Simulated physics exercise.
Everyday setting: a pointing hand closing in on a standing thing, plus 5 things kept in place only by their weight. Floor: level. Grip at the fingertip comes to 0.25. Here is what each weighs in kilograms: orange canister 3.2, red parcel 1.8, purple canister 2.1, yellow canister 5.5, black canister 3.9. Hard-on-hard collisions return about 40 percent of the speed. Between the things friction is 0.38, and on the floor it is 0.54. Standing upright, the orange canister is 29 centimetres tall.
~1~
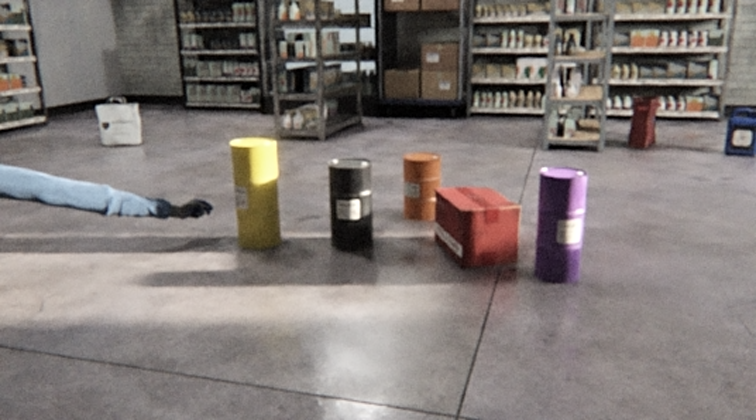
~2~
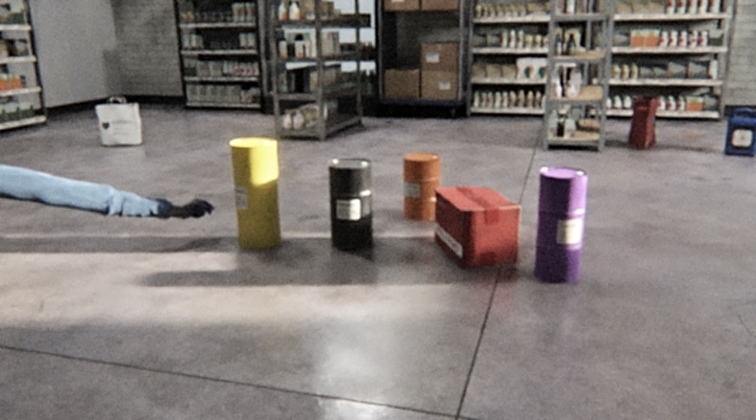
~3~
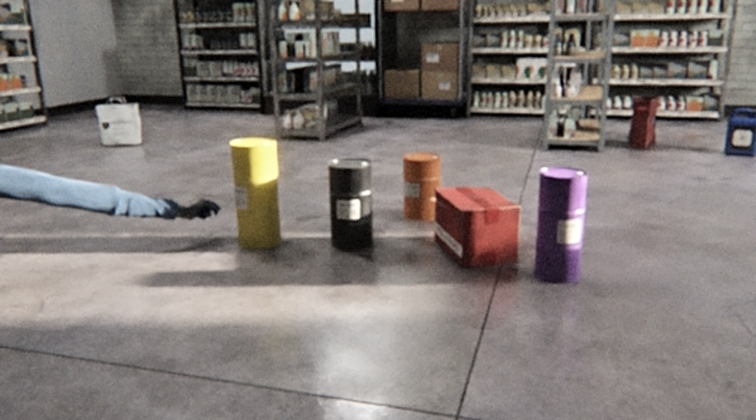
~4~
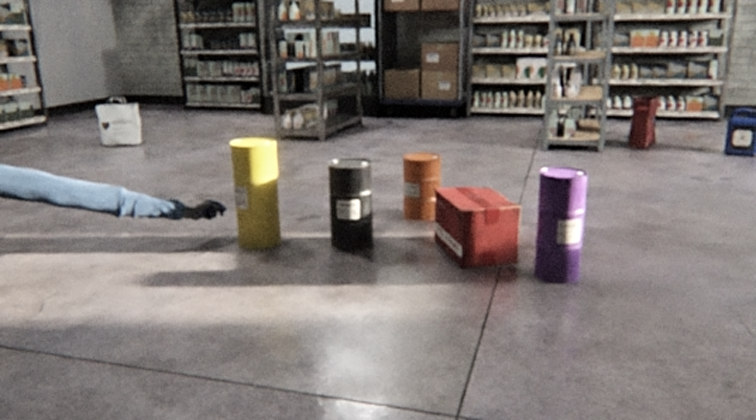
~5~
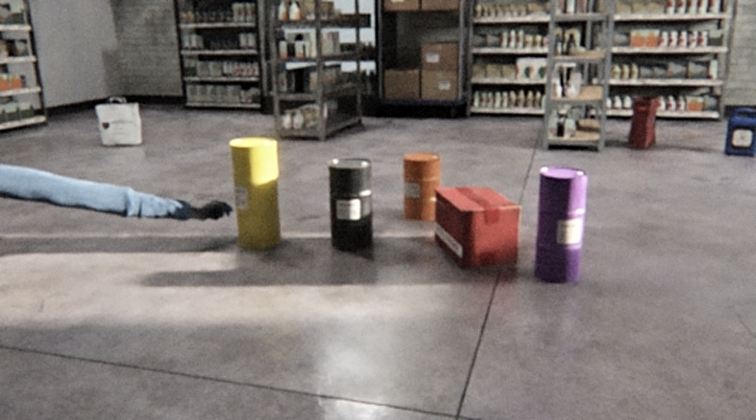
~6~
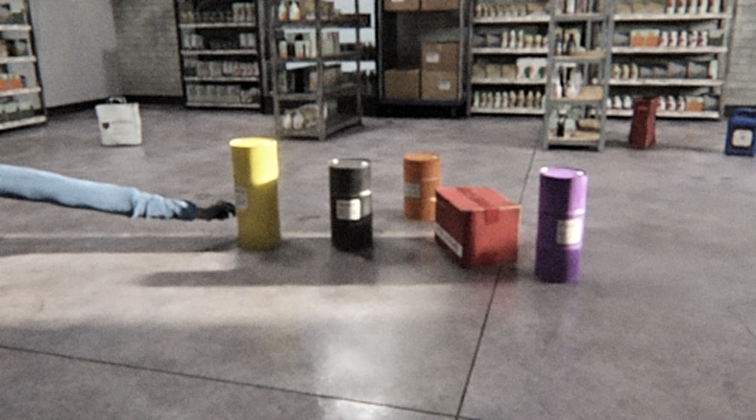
The clip opens on a gray floor before stocked shelves, with yellow, black, orange and purple canisters and a red parcel standing apart. A blue-sleeved arm with a dark hand, reaching in from the left, slides slightly rightward until its fingers are right beside the yellow canister, while the objects stay still.
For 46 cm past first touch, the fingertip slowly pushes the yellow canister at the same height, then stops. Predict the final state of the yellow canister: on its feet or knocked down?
On its feet.
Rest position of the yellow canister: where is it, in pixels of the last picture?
Near (346, 204).
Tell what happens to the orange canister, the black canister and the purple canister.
The orange canister is left alone; the black canister is moved; the purple canister stays put.
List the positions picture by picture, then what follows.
The first picture shows finger moved 0 cm; yellow canister (257, 193); orange canister (422, 186).
The second picture shows finger moved 1 cm; yellow canister (257, 193); purple canister (560, 225).
The third picture shows finger moved 4 cm; yellow canister (257, 193); orange canister (422, 186).
The fourth picture shows finger moved 6 cm; yellow canister (257, 193); purple canister (560, 225).
The fifth picture shows finger moved 10 cm; yellow canister (257, 193); orange canister (422, 186).
The sixth picture shows finger moved 12 cm; yellow canister (257, 193); purple canister (560, 225).
Then, 0.50 s after the last picture, finger moved 24 cm; yellow canister slid 11 cm near (281, 194).
Then, 1.20 s after the last picture, finger moved 40 cm; yellow canister slid 27 cm near (316, 197); black canister slid 4 cm.
Then, 1.70 s after the last picture, finger moved 52 cm; yellow canister slid 38 cm near (338, 200); black canister slid 12 cm.
At rest, not toppled but over 14 cm from the start, yellow canister; the other 4 in place, give or take 14 cm. Seen from the same camera at the end, yellow canister near (346, 204).
